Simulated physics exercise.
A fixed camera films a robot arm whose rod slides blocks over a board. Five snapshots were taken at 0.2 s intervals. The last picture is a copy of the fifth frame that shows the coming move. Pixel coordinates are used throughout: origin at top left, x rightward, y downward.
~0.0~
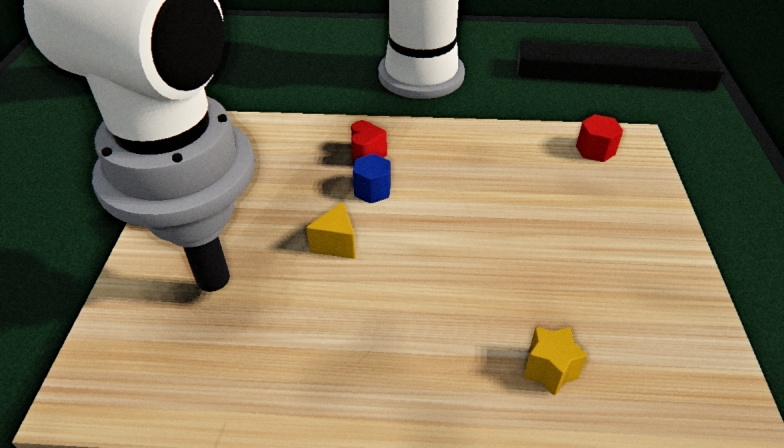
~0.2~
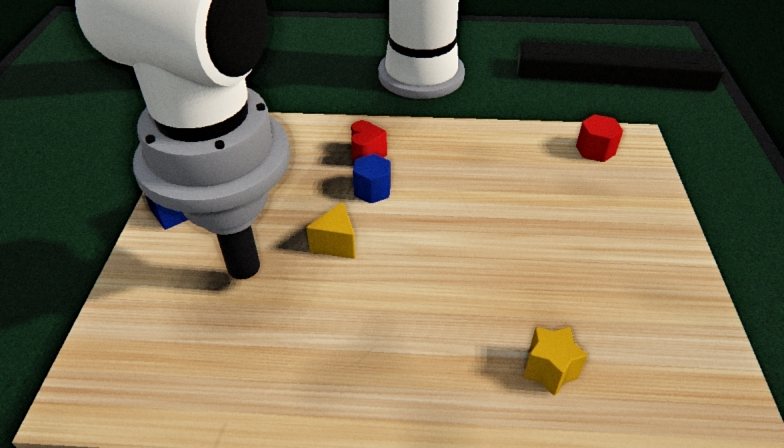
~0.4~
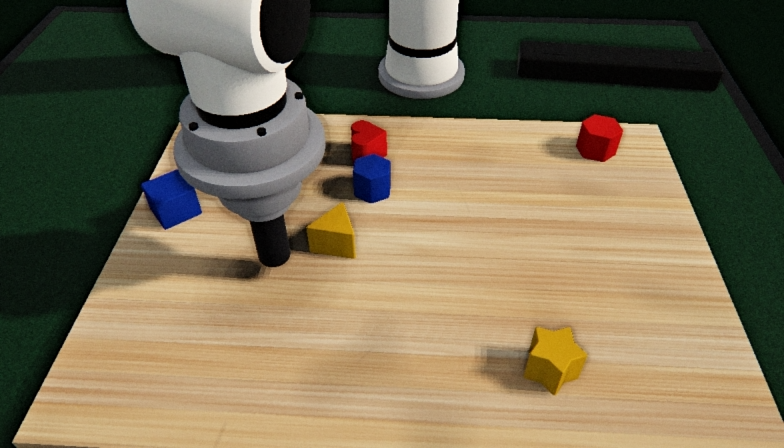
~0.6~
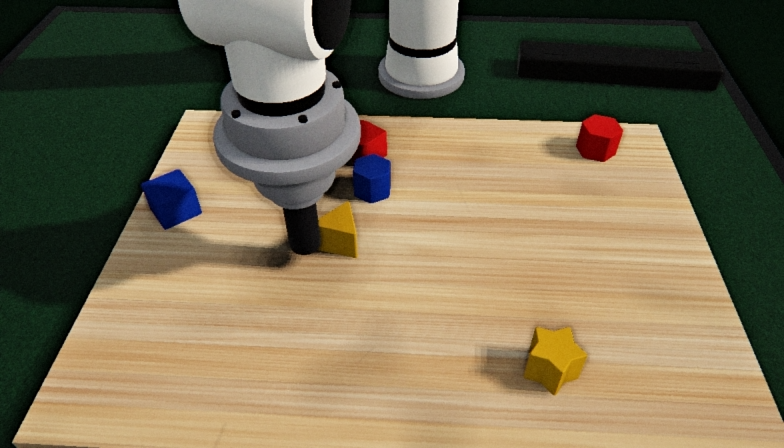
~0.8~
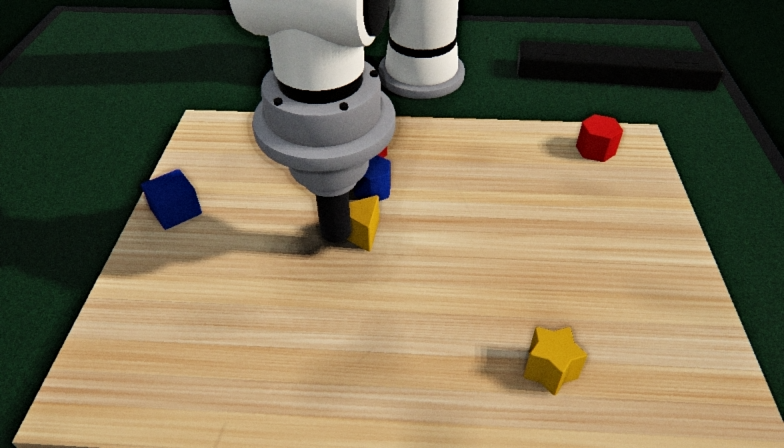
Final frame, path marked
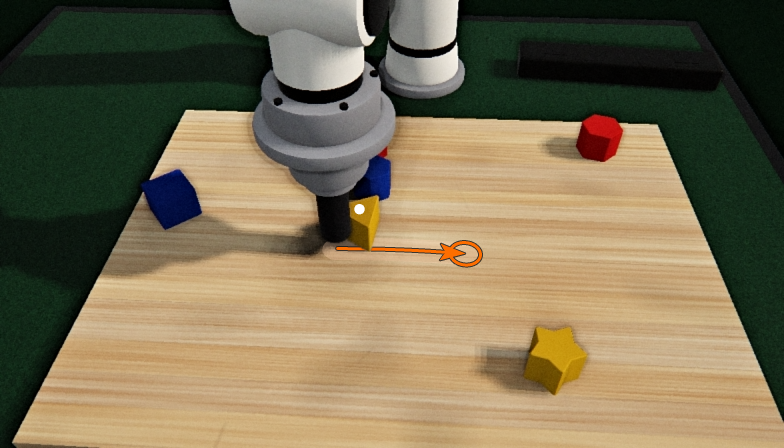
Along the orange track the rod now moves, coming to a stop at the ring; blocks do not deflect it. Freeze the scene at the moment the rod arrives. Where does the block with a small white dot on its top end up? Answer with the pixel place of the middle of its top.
By then it is at (380, 203).
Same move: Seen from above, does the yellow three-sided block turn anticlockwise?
Going by the path, yes.
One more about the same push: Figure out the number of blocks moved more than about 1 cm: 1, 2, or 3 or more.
I predict one.
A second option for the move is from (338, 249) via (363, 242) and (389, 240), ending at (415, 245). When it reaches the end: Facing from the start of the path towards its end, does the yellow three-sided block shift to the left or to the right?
Displaced left.
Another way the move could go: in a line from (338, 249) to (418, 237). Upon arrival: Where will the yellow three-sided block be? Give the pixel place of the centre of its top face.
The middle of its upper face will lie at (396, 194).
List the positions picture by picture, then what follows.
Lower end of the rod at (214, 281), tops of blocks, yellow three-sided block at (334, 220), blue six-sided block at (372, 166), in the first frame.
Rod at (244, 269), blocks as before, in the second frame.
Rod at (275, 257), blocks as before, in the third frame.
Rod at (306, 245), yellow three-sided block at (338, 219), in the fourth frame.
Rod at (336, 234), yellow three-sided block at (359, 209), blue six-sided block at (372, 166), in the fifth frame.
The drawn path runs straight from (338, 249) to (465, 254); the dot is on the yellow three-sided block.
What follows on the original path. One third of the way, rod at (380, 234); yellow three-sided block at (380, 203), turned 30° anticlockwise.
Two thirds of the way, rod at (423, 236); yellow three-sided block at (380, 203), turned 35° anticlockwise.
At the end, rod at (467, 239); yellow three-sided block at (380, 203), turned 35° anticlockwise; blue six-sided block not moved.
